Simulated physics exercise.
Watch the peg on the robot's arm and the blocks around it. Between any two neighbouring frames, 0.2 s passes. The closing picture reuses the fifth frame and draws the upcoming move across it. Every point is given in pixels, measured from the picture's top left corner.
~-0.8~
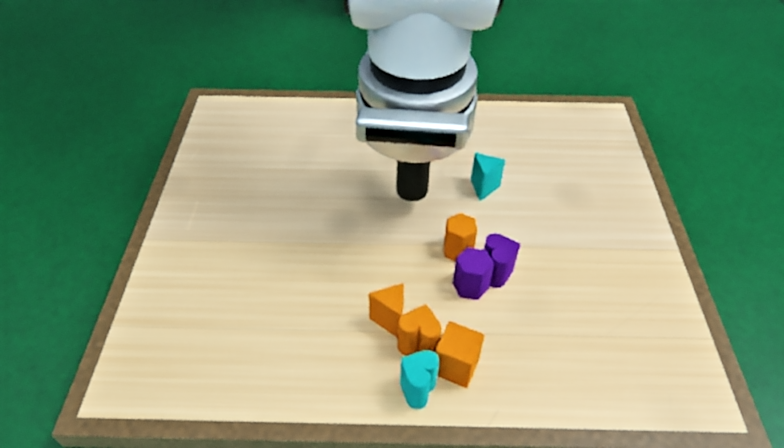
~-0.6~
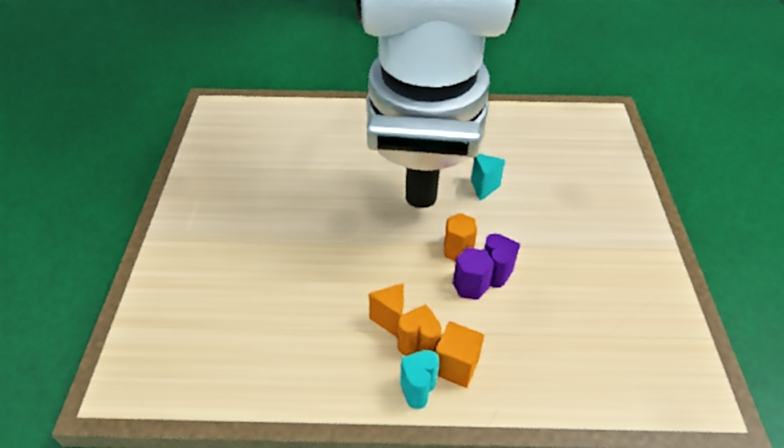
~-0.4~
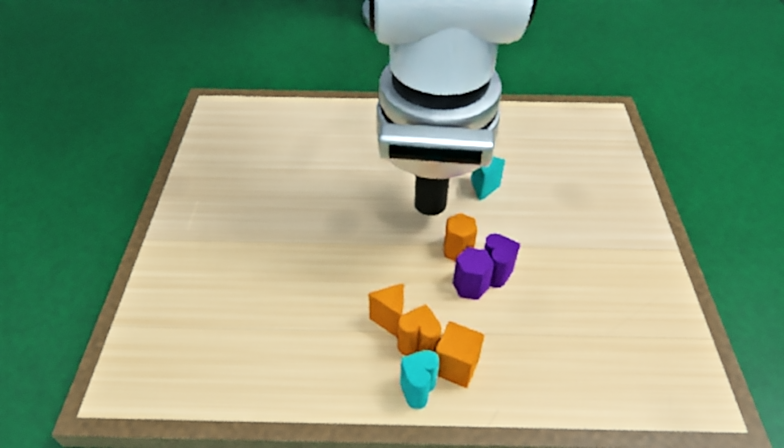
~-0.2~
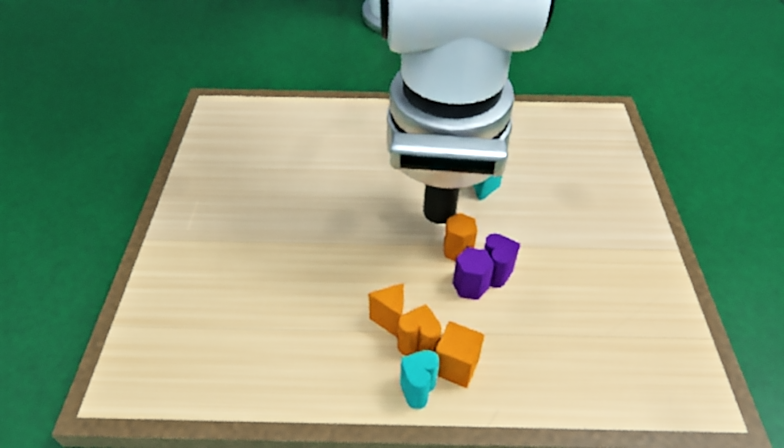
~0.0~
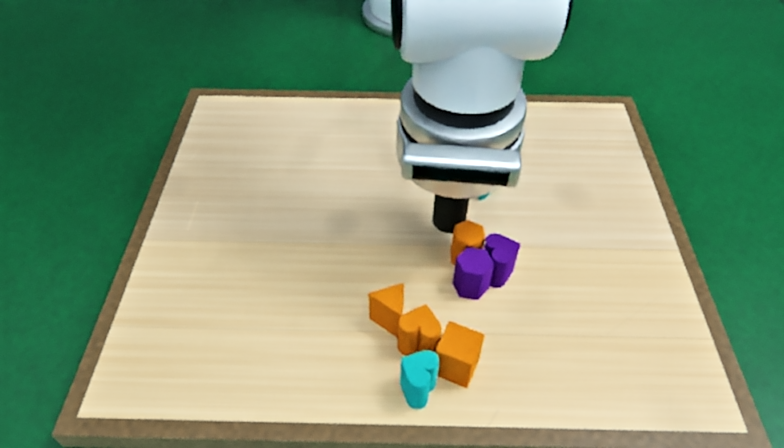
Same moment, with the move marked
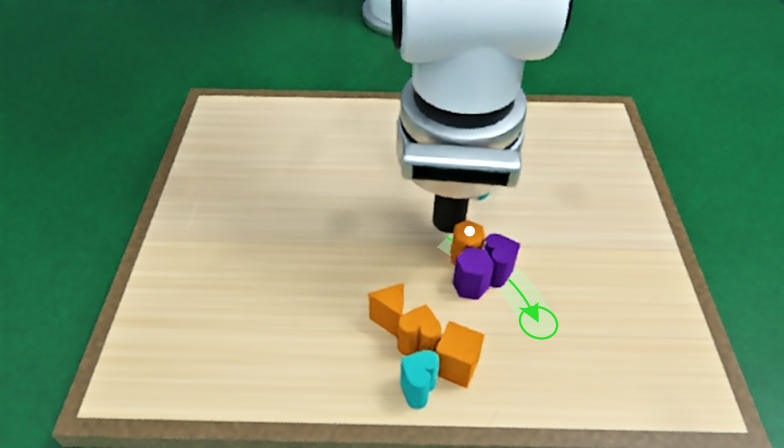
At first, a robot arm holds its black peg over a wooden board, above and left of an orange six-sided block beside two purple ones. The peg moves steadily down and to the right, the arm covering the turquoise three-sided block, and nudges the orange block slightly rightward.
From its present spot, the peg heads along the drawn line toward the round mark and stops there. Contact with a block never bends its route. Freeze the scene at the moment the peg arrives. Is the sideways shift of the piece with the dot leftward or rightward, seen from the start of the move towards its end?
Facing from start to end, it shifts right.
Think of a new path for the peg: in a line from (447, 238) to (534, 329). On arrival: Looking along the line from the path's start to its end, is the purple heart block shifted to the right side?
I expect not.
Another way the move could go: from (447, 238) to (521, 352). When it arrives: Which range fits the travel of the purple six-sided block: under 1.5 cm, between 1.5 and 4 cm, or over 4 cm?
It falls in the over 4 cm band.
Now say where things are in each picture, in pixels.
In the first frame, lower end of the peg at (412, 190), tops of blocks, orange six-sided block at (462, 224), purple six-sided block at (475, 260), turquoise three-sided block at (489, 161), purple heart block at (502, 247).
In the second frame, peg at (421, 197), blocks as before.
In the third frame, peg at (430, 204), blocks as before.
In the fourth frame, peg at (440, 212), blocks as before.
In the fifth frame, peg at (449, 221), orange six-sided block at (470, 231), purple six-sided block at (475, 260), turquoise three-sided block hidden, purple heart block at (502, 247).
The drawn path runs from (447, 238) by way of (482, 259) and (515, 286) to (538, 322); the dot is on the orange six-sided block.
On the path given first. One third of the way, peg at (485, 243); orange six-sided block at (507, 255); purple six-sided block at (480, 270), turned 25° clockwise; purple heart block at (537, 258), turned 20° clockwise.
Two thirds of the way, peg at (520, 271); orange six-sided block at (534, 288), turned 25° clockwise; purple six-sided block at (481, 271), turned 30° clockwise; purple heart block at (561, 272), turned 35° anticlockwise.
At the end, peg at (544, 307); orange six-sided block at (559, 328), turned 30° clockwise; purple six-sided block at (481, 271), turned 30° clockwise; turquoise three-sided block not moved; purple heart block at (581, 288), turned 110° anticlockwise.
